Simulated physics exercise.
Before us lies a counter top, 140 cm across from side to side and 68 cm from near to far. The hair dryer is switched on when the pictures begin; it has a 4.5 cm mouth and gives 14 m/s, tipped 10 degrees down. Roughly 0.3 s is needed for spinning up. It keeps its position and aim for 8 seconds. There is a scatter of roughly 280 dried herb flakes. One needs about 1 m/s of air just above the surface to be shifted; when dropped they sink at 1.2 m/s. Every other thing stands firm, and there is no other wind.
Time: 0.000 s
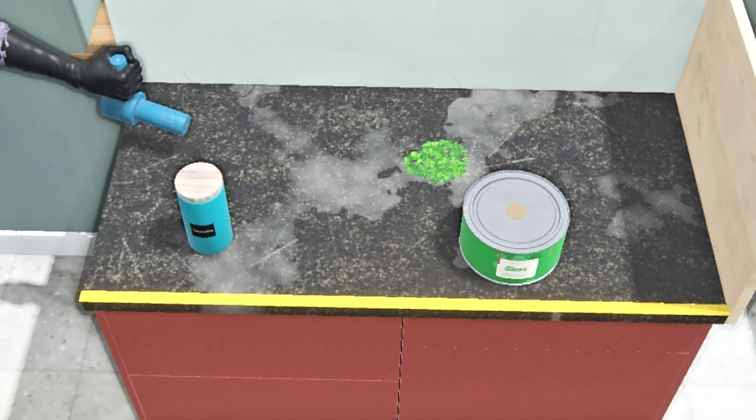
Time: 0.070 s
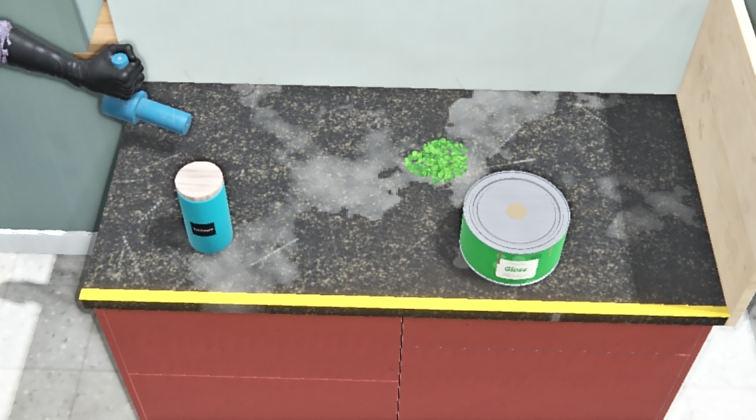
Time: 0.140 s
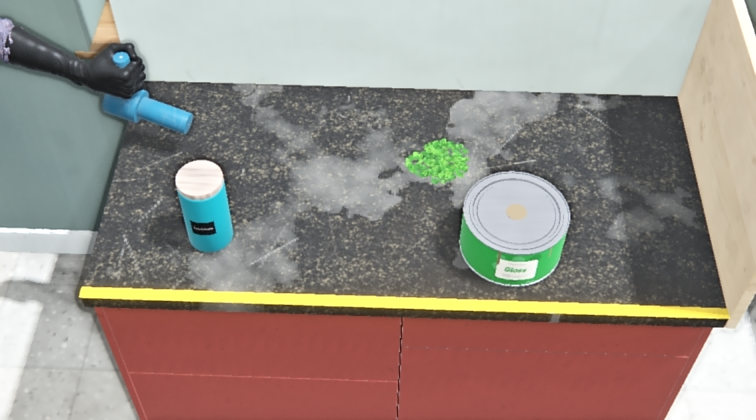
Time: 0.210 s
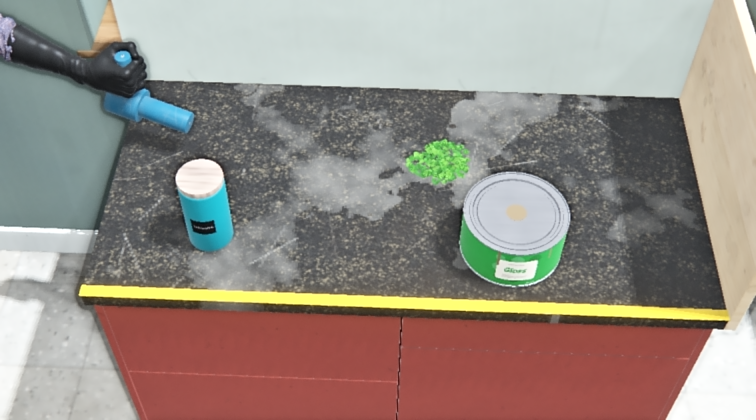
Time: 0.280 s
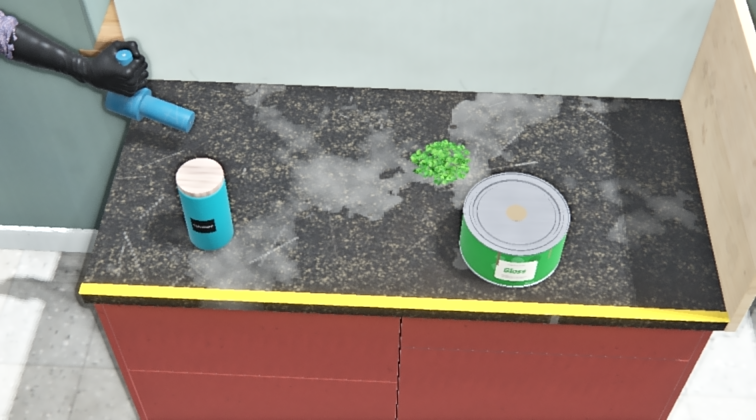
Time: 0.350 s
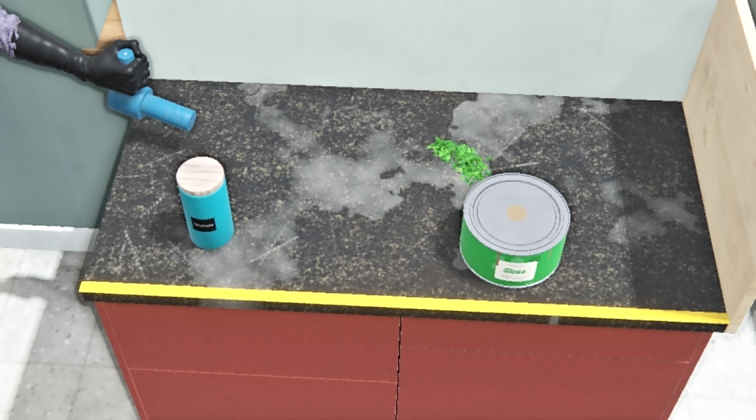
The clip opens on a speckled dark counter top with a teal jar, a green tin and a small heap of green flakes, while a black-gloved hand holds a blue hair dryer at the left. At first nothing stirs, then the flakes begin to shift and slide rightward, stretching out behind the tin.
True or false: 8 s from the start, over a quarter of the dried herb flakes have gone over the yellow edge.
False.
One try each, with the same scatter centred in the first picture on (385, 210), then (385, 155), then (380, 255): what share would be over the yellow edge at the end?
It goes 90 %, then 1 %, then 100 %.
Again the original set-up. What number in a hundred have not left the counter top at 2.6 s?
Share at that time: Some 100 %.
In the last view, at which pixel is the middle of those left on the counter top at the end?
(680, 106).
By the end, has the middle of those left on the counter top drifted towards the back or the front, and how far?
To the far end, near enough 25 cm.
After 1.6 s, 56 % are on the move or not yet settled, 0 % are over the yellow edge; the middle of those still in play is near (683, 106).
After 2.6 s, 45 % are on the move or not yet settled, 0 % are over the yellow edge; the middle of those still in play is near (679, 106).
After 4.4 s, 36 % are on the move or not yet settled, 0 % are over the yellow edge; the middle of those still in play is near (680, 107).
After 8.0 s, at the end, 0 % are over the yellow edge; the middle of those still in play is near (680, 106).
